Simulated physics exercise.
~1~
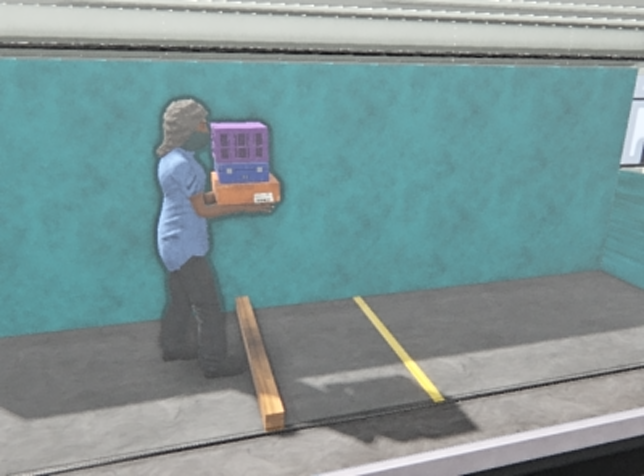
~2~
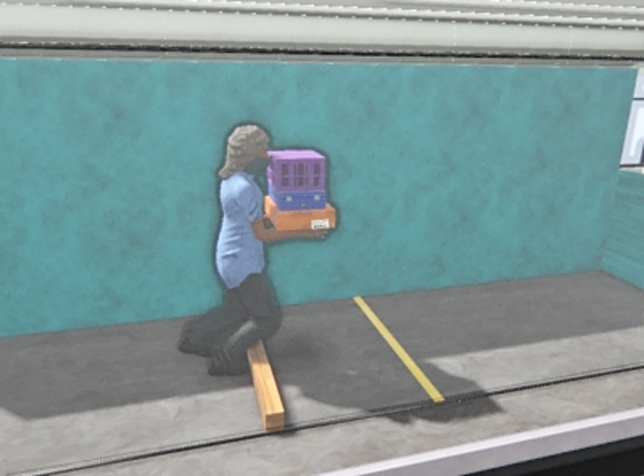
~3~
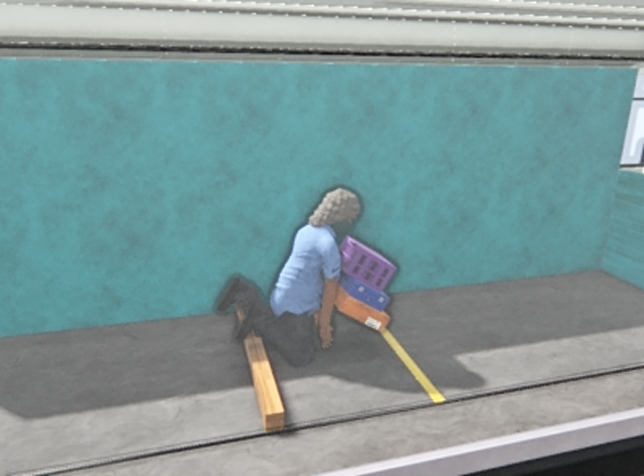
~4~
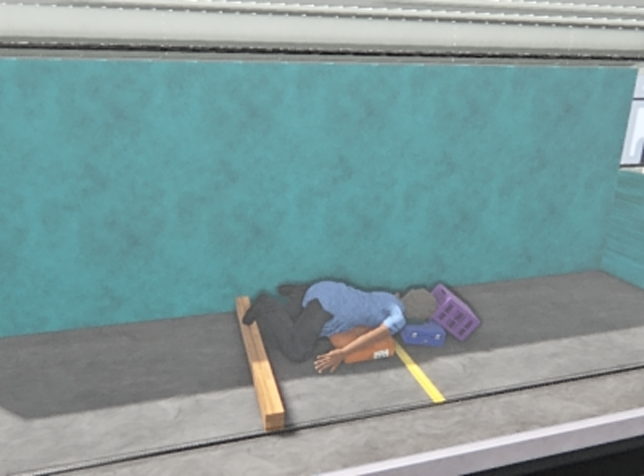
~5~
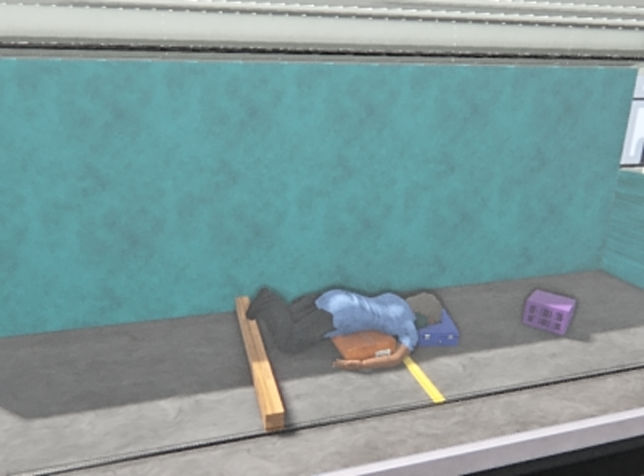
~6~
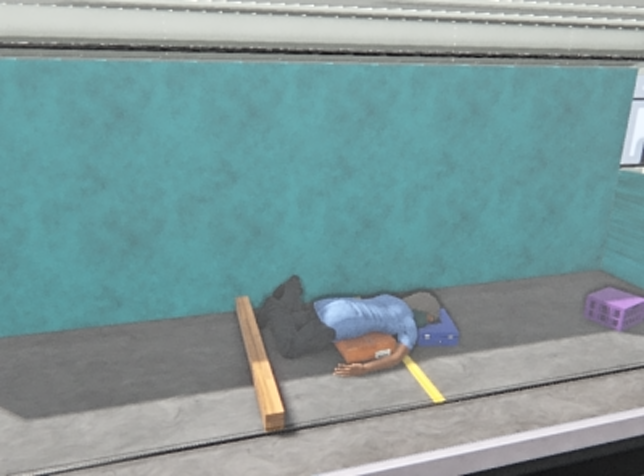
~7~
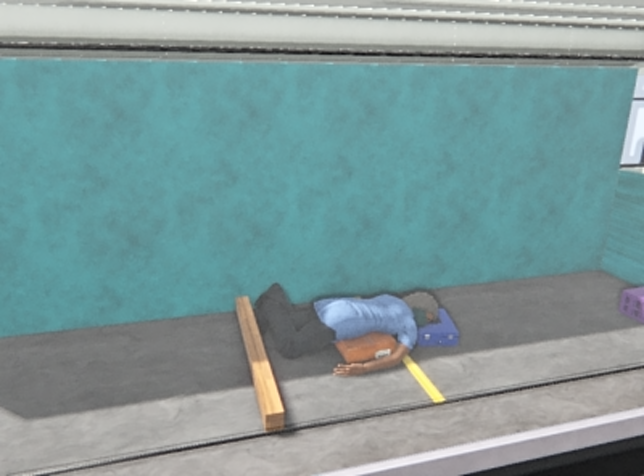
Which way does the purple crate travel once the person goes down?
The purple crate moves to the right, away from the person and toward the edge of the view.
A person in a light blue shirt and dark trousers carries an orange parcel, a blue toolbox and a purple crate stacked in both arms, seen from the side and slightly above. They are on a grey floor before a teal wall, with a wooden beam and a yellow line to their right. The person lurches right, knees buckling, then pitches forward as the pile tips. They drop onto the floor and the crate slides away. Finally they lie still, head and toolbox past the line, parcel short of it, crate at the right edge.
